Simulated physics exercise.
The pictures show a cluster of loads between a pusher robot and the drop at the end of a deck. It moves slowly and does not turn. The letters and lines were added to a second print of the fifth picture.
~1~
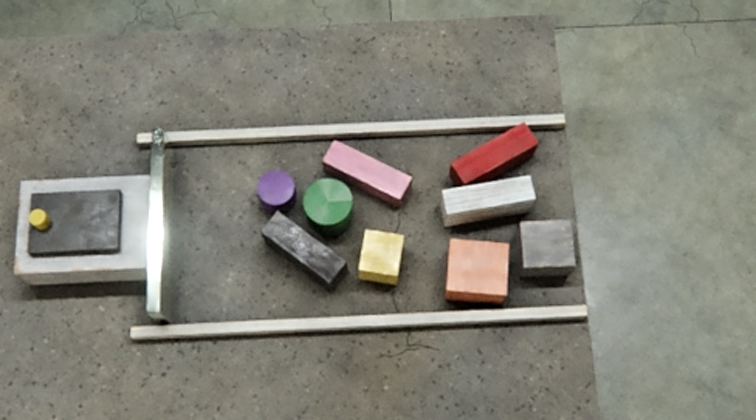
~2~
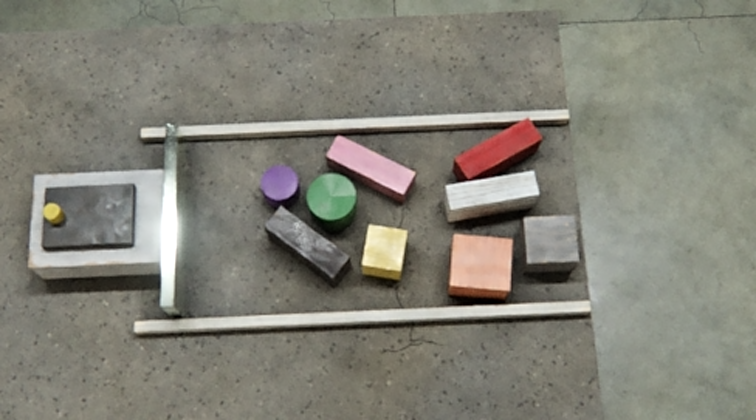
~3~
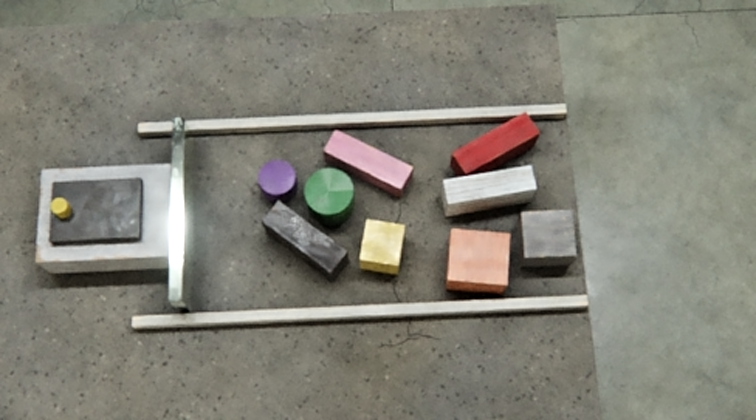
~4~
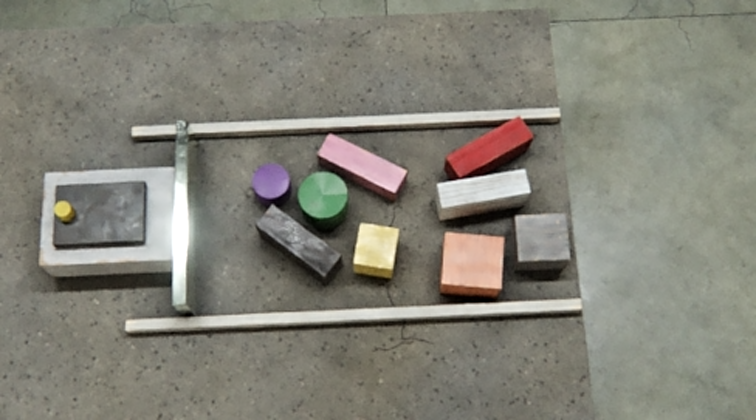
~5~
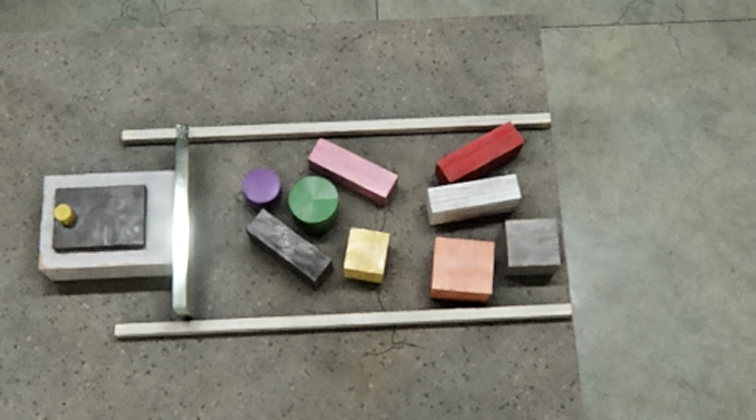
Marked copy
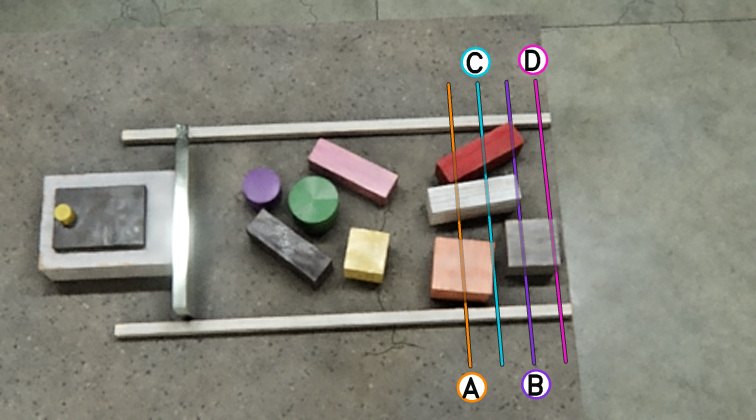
The pusher robot on the left crept slowly to the right with its upright plate in front, while the colored blocks and round pieces between the two pale rails stayed where they were, untouched.
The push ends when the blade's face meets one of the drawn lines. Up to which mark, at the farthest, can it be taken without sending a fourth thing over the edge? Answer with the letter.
It can go as far as A.
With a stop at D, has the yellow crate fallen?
Yes.
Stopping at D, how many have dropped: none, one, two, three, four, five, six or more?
By then, six or more.
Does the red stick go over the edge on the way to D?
Yes.
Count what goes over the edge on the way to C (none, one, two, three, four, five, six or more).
Four.
On the marked copy, A at (459, 219); B at (520, 216); C at (489, 217); D at (550, 215).
Taking A. A third of the way, robot (208, 212); black bar (322, 259); purple canister (308, 185).
Two thirds of the way, robot (307, 208); grey crate (537, 246); red stick (504, 154).
When it is over, robot (384, 205); grey crate over the edge; white stick over the edge; three fallen.
As for the rest, B drops seven; C drops four; D drops nine.
